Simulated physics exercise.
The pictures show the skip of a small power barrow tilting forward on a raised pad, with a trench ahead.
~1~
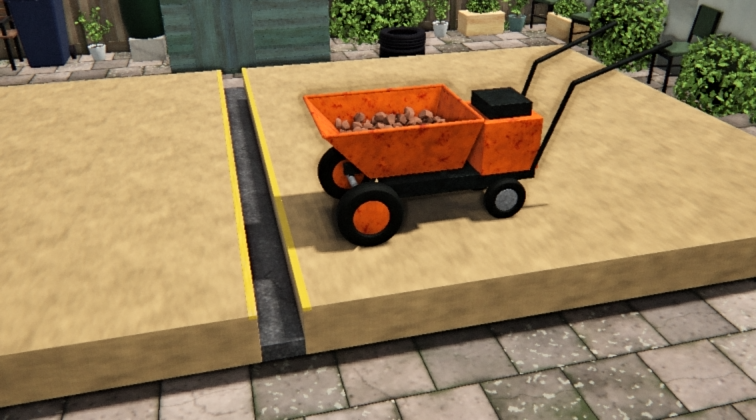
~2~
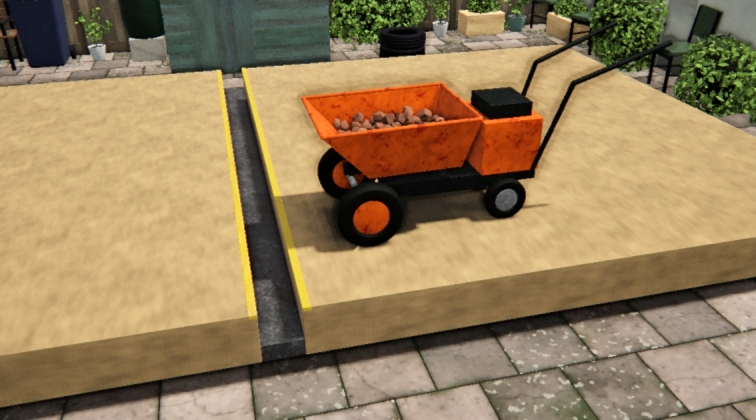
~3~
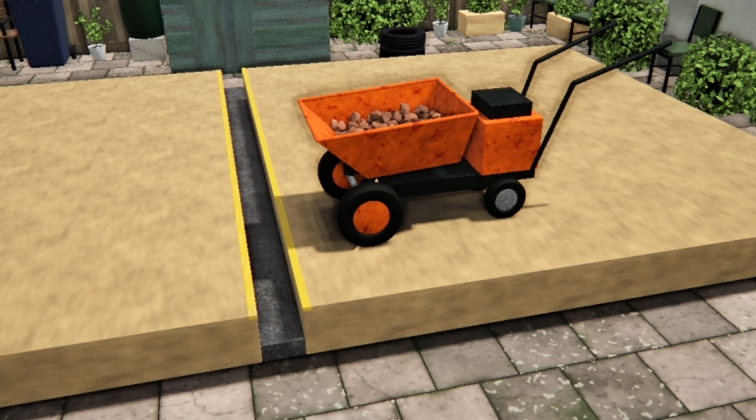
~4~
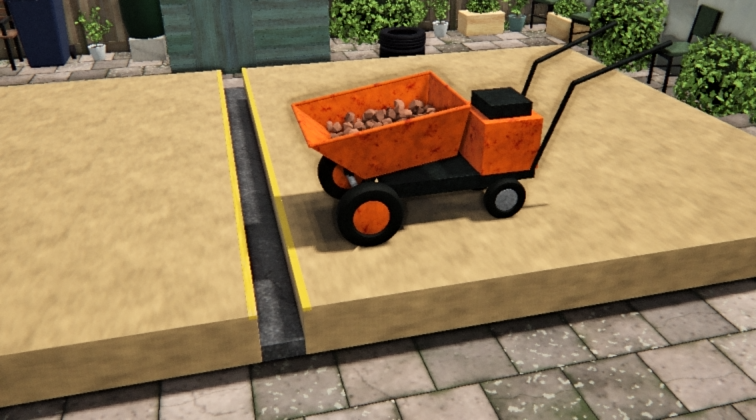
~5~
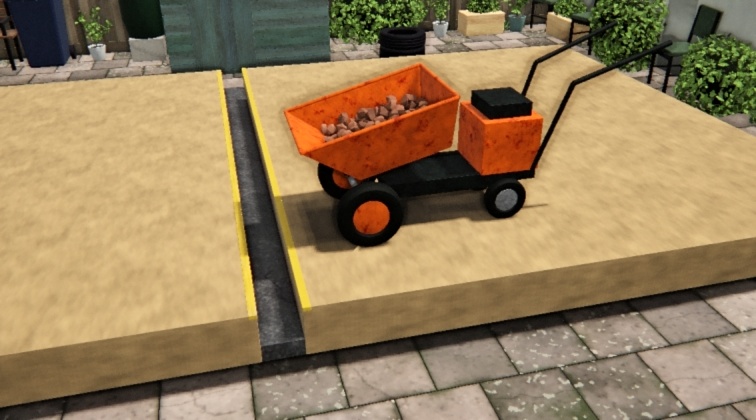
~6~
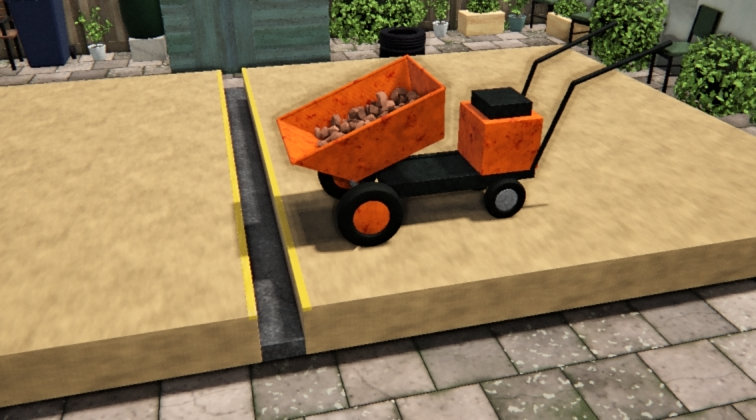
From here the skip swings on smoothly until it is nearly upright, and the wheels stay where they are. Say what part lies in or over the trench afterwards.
Between the edges lies more than half of the load.
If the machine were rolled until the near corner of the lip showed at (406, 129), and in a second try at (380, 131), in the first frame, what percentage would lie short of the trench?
Near 50 % and 20 %.
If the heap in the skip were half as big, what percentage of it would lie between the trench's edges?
It comes to 90 per cent or so.
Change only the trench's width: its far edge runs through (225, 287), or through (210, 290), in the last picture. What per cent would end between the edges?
The first gives 100 %, the second 100 %.
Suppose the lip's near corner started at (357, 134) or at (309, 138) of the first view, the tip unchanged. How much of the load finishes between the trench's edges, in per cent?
In turn 80 and 20 in a hundred.
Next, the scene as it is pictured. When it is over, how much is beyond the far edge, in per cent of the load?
It comes to 25 per cent or so.
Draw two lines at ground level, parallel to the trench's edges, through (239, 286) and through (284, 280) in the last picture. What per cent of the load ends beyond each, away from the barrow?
In turn 20 and 80 in a hundred.
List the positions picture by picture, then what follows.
The first picture shows lip of the skip (324, 137), level; top of the load (398, 129), lumps of rubble; first edge of the trench (299, 277); far edge (248, 284), the trench under half as wide as the skip, and about as deep as wide.
The second picture shows lip of the skip (322, 138), tipped barely; top of the load (397, 129).
The third picture shows lip of the skip (318, 141), tipped barely; top of the load (407, 128).
The fourth picture shows lip of the skip (310, 146), tipped a little; top of the load (415, 119).
The fifth picture shows lip of the skip (302, 154), tipped clearly; top of the load (412, 113).
The sixth picture shows lip of the skip (293, 163), tipped clearly; top of the load (411, 108); first edge of the trench (299, 277); far edge (248, 284).
Just after the last frame, skip tipped steeply; every one in the skip.
A moment on, skip tipped right over; the larger part in the skip; about a tenth in or heaped over the trench; about a tenth beyond it.
Further on, skip tipped right over; about a tenth in the skip; roughly two thirds in or heaped over the trench; roughly a quarter beyond it.
When it is over, skip tipped right over; about a tenth in the skip; roughly two thirds in or heaped over the trench; roughly a quarter beyond it.
